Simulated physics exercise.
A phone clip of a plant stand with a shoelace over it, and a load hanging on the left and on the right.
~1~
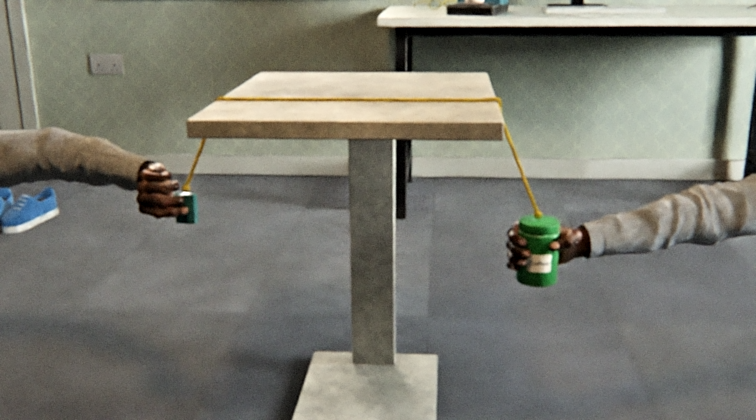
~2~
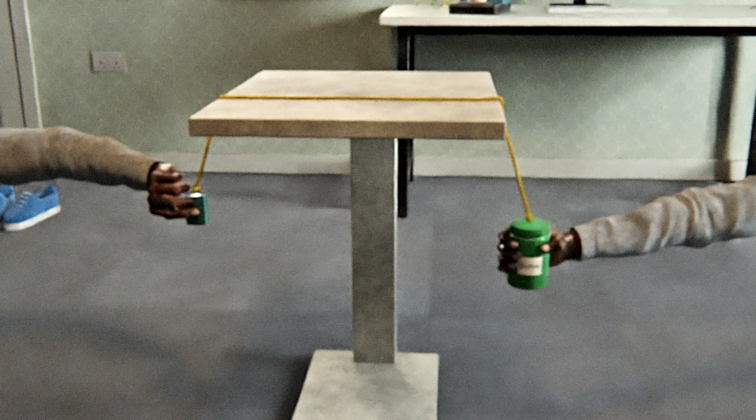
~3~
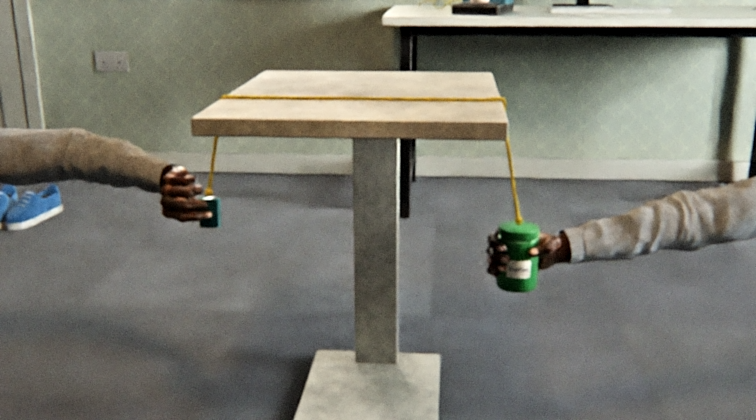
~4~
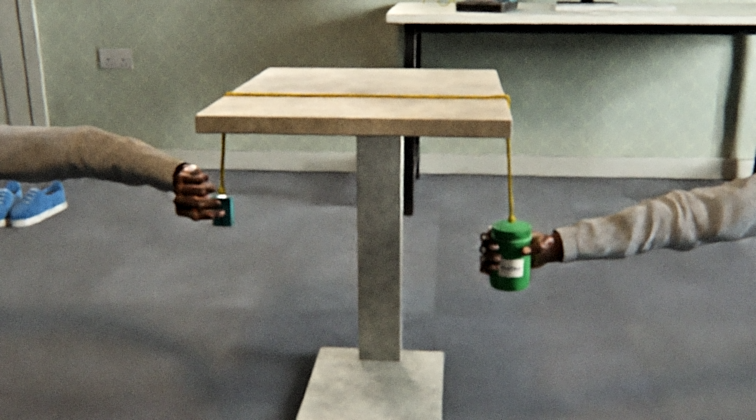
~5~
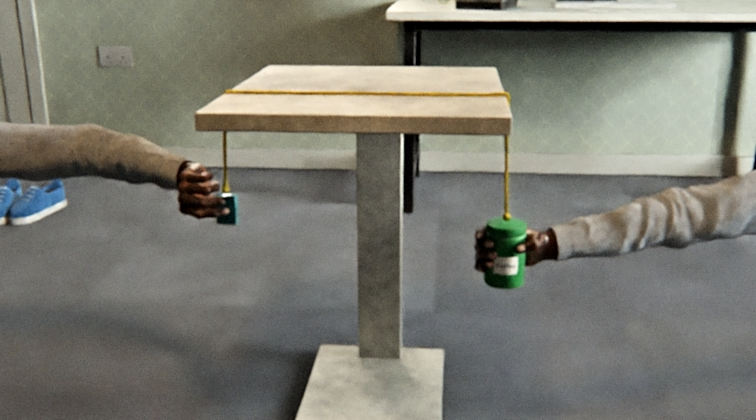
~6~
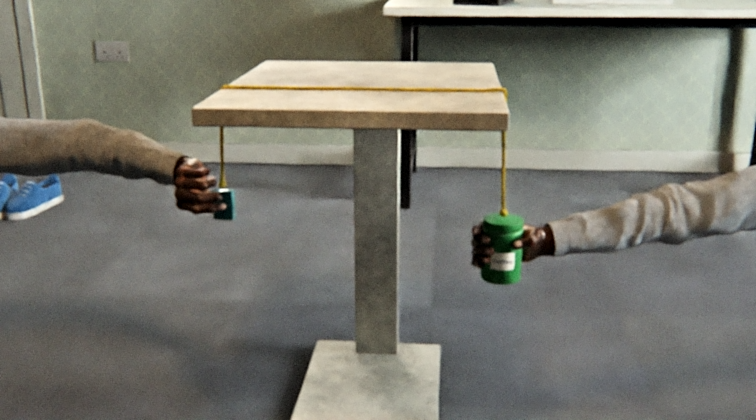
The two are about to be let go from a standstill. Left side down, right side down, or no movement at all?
Rightward motion.
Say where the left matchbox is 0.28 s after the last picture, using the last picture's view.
It should be close to (240, 38).
Then, 0.28 s later than the last view, left matchbox pulled up onto the top near (240, 38); right jar lower near (497, 343).
Then, 0.56 s later than the last view, left matchbox down on the floor; right jar down on the floor.
Then, 0.86 s later than the last view, left matchbox down on the floor near (747, 412); right jar down on the floor.
Finally, left matchbox down on the floor near (663, 399); right jar down on the floor. The shoelace runs down on the right.
